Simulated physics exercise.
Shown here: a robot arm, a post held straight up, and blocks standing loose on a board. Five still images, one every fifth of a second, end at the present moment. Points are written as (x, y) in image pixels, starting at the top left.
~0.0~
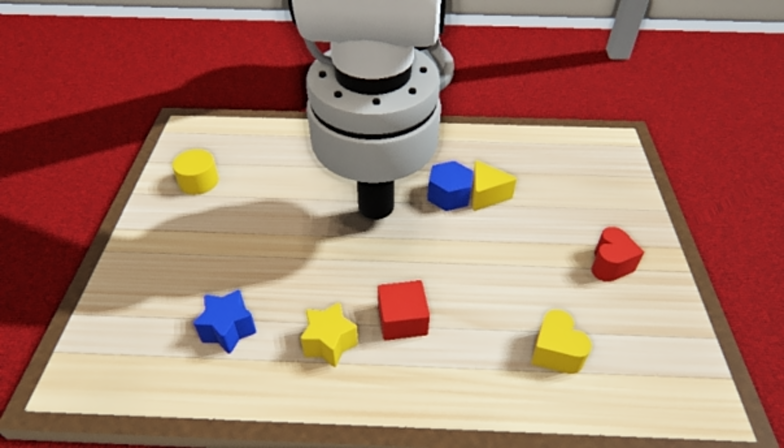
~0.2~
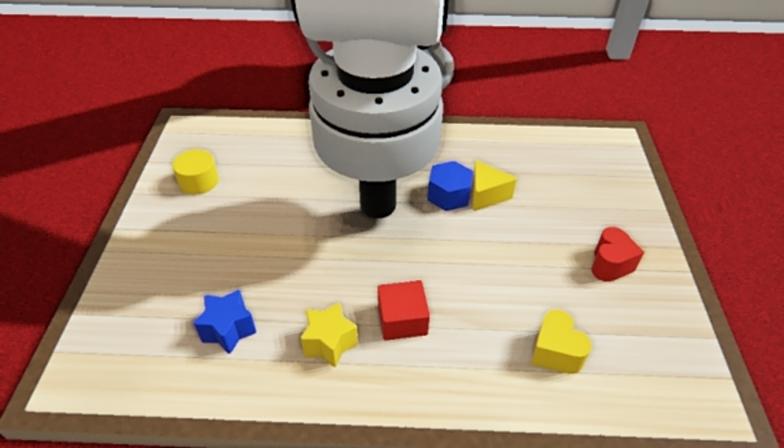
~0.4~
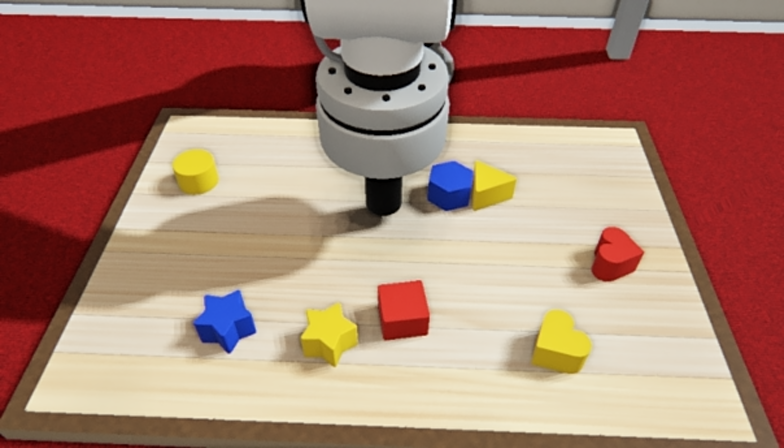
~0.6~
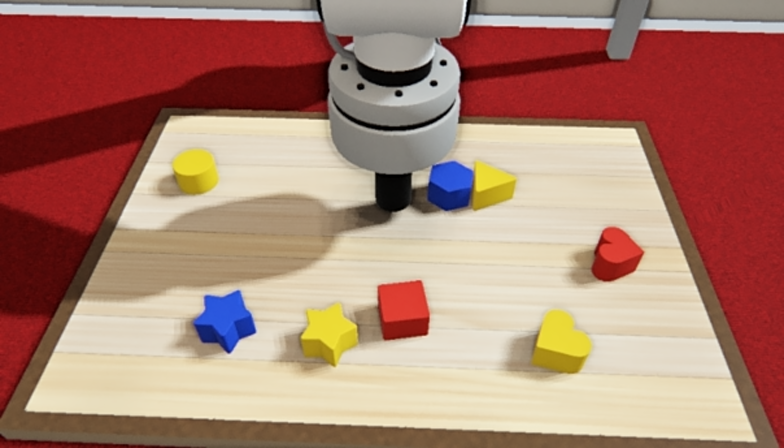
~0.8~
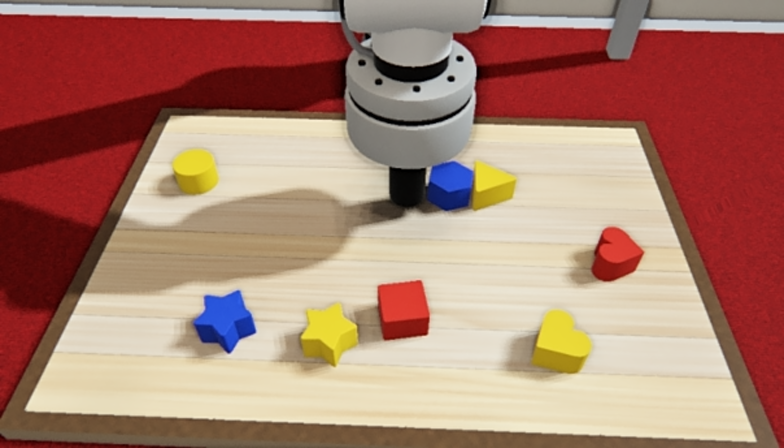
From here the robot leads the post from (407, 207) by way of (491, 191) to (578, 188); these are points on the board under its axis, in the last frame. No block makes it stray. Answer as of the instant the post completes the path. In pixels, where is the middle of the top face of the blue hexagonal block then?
I expect it at (619, 159).
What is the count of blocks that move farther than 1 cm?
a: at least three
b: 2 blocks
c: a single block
It's b.
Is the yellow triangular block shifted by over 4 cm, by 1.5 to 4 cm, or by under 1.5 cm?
Above 4 cm.
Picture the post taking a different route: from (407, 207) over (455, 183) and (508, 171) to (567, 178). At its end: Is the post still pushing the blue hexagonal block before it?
It seems so.
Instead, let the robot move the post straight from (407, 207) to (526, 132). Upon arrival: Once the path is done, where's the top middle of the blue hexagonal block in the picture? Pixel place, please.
Its top middle: (523, 152).
On the path given first. One third of the way, post at (465, 186); blue hexagonal block at (504, 166); yellow triangular block at (540, 169).
Two thirds of the way, post at (523, 178); blue hexagonal block at (562, 160); yellow triangular block at (598, 165), turned 15° clockwise.
At the end, post at (581, 178); blue hexagonal block at (619, 159); yellow triangular block at (655, 162).
